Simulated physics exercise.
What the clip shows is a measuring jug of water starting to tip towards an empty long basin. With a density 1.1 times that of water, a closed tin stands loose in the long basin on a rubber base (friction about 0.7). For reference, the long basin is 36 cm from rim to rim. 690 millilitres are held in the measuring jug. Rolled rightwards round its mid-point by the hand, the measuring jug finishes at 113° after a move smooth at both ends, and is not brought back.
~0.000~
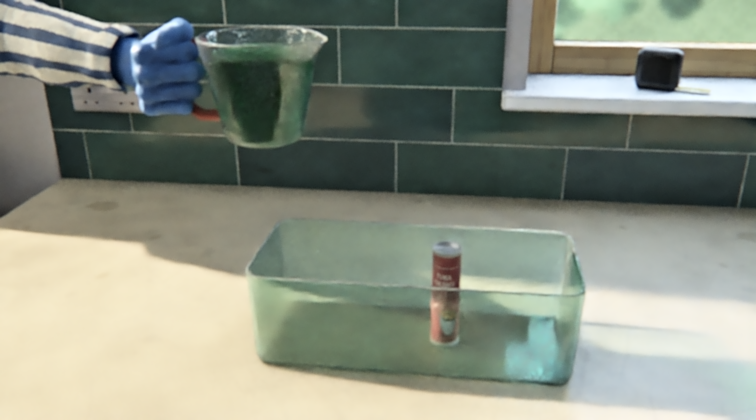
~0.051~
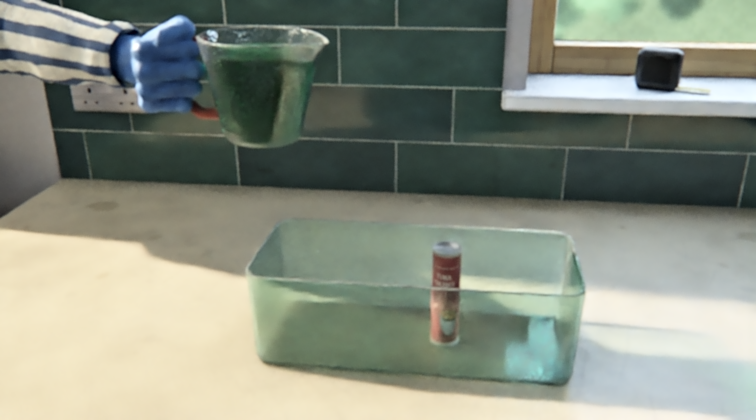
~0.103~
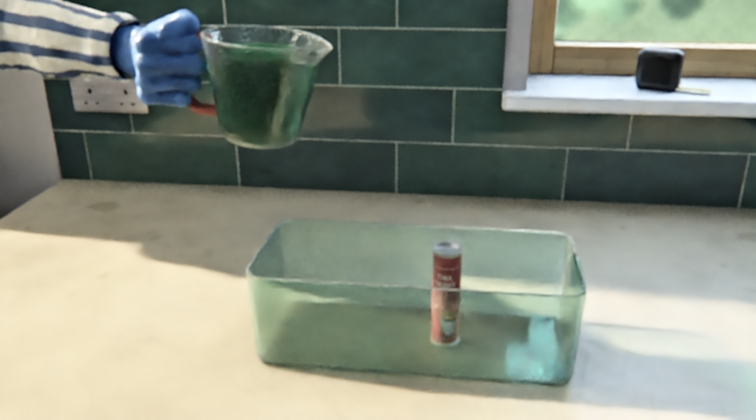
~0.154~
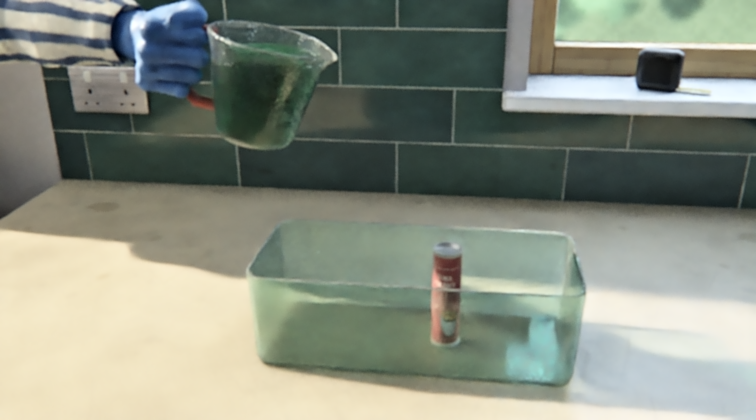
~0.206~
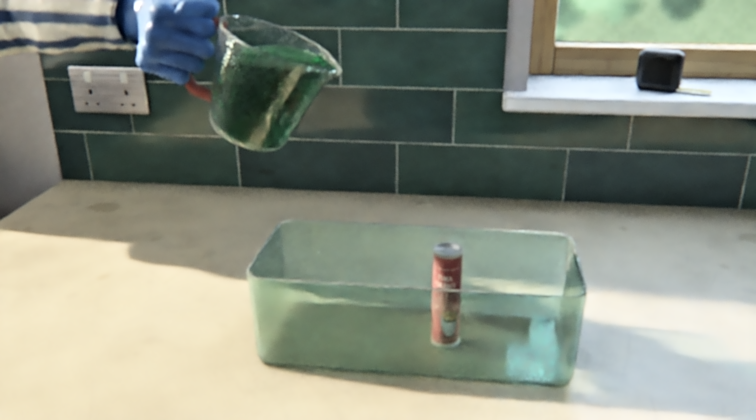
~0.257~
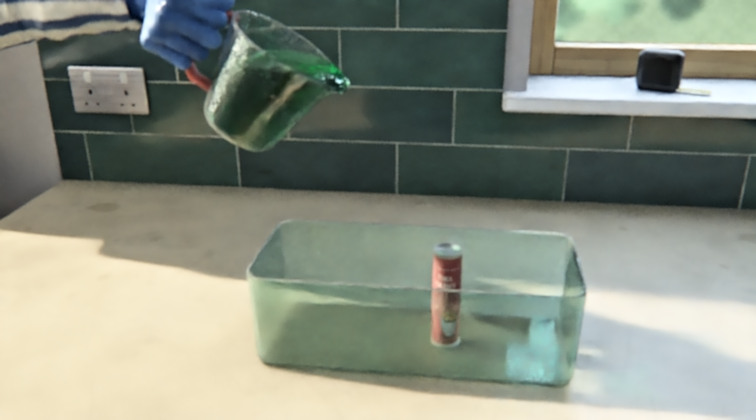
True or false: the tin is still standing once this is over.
True.
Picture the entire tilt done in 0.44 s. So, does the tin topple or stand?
Outcome - the tin remains standing.
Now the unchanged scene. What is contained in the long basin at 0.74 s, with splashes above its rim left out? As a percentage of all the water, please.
Some 88 percent of the total.
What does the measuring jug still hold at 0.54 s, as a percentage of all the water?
36 %.
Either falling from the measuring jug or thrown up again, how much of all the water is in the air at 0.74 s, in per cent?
Roughly 10 %.
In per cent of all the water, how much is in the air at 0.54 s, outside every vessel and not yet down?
40 %.
After 0.54 s the tilt is 100° and 36 per cent is still to pour; the tin stands where it began.
After 0.74 s the tilt is 113° and 2 per cent is still to pour; the tin stands where it began.
After 0.96 s the tilt is 113° and 0 per cent is still to pour; the tin stands where it began.
After 1.19 s the tilt is 113° and 0 per cent is still to pour; the tin stands where it began.
In the end the tin stands where it began.
